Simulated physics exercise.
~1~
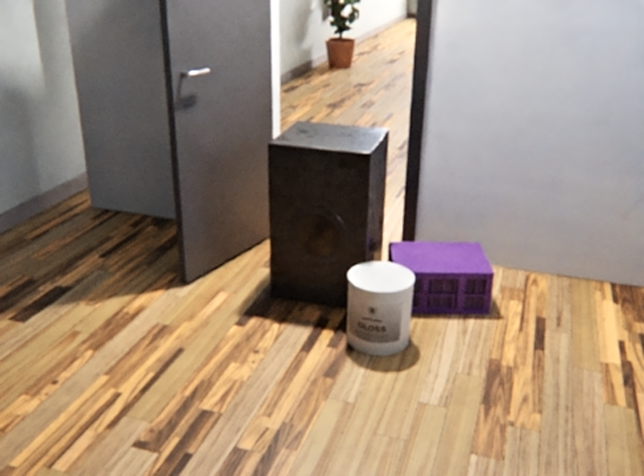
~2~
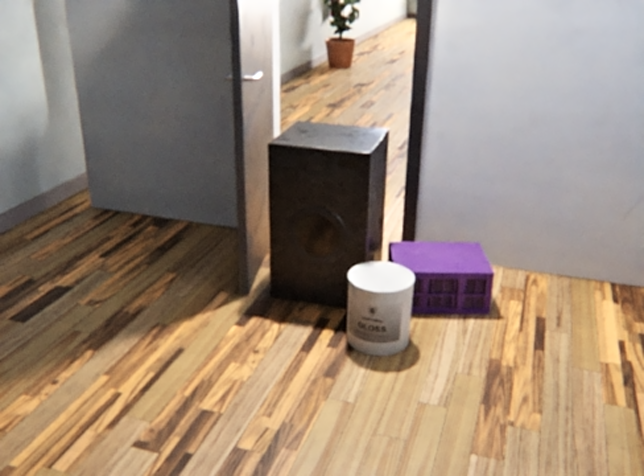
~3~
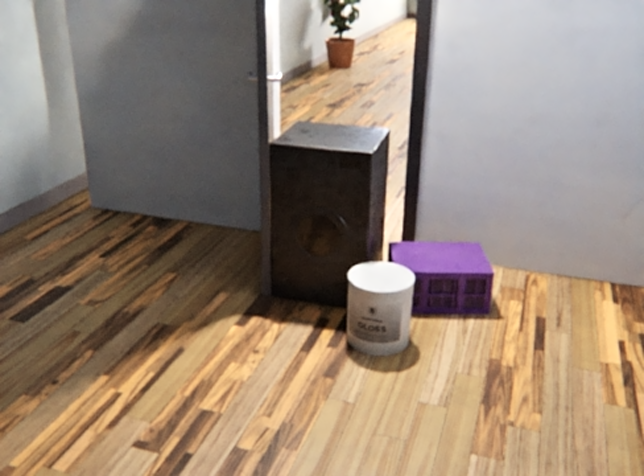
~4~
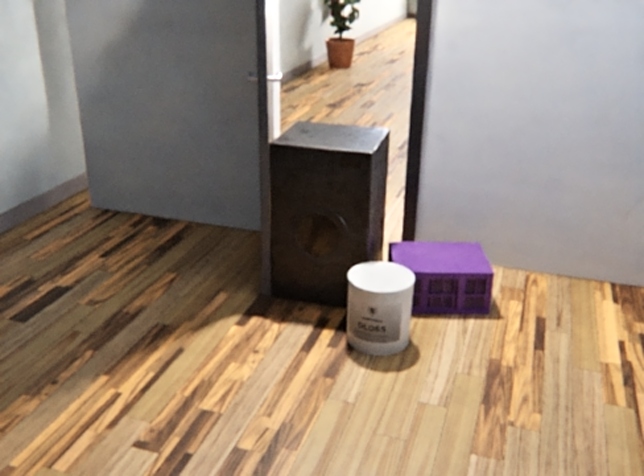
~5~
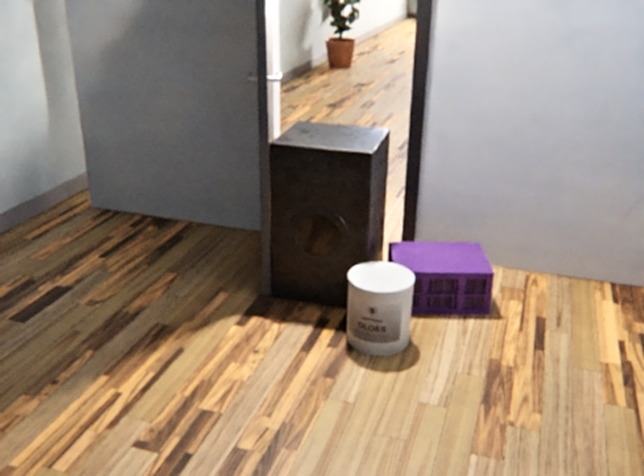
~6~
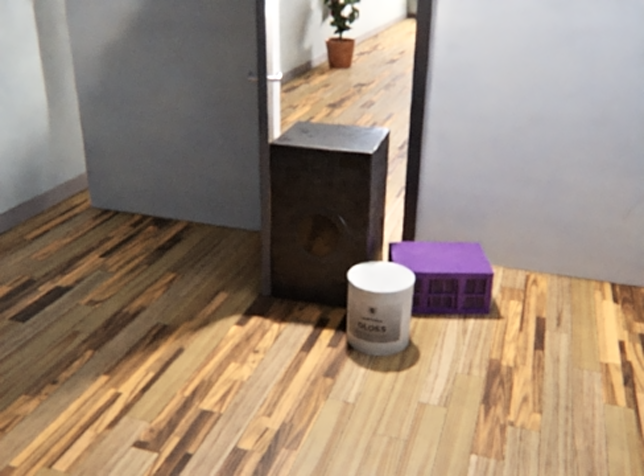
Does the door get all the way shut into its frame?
No, the door is blocked by the black appliance standing in its way and stays well open.
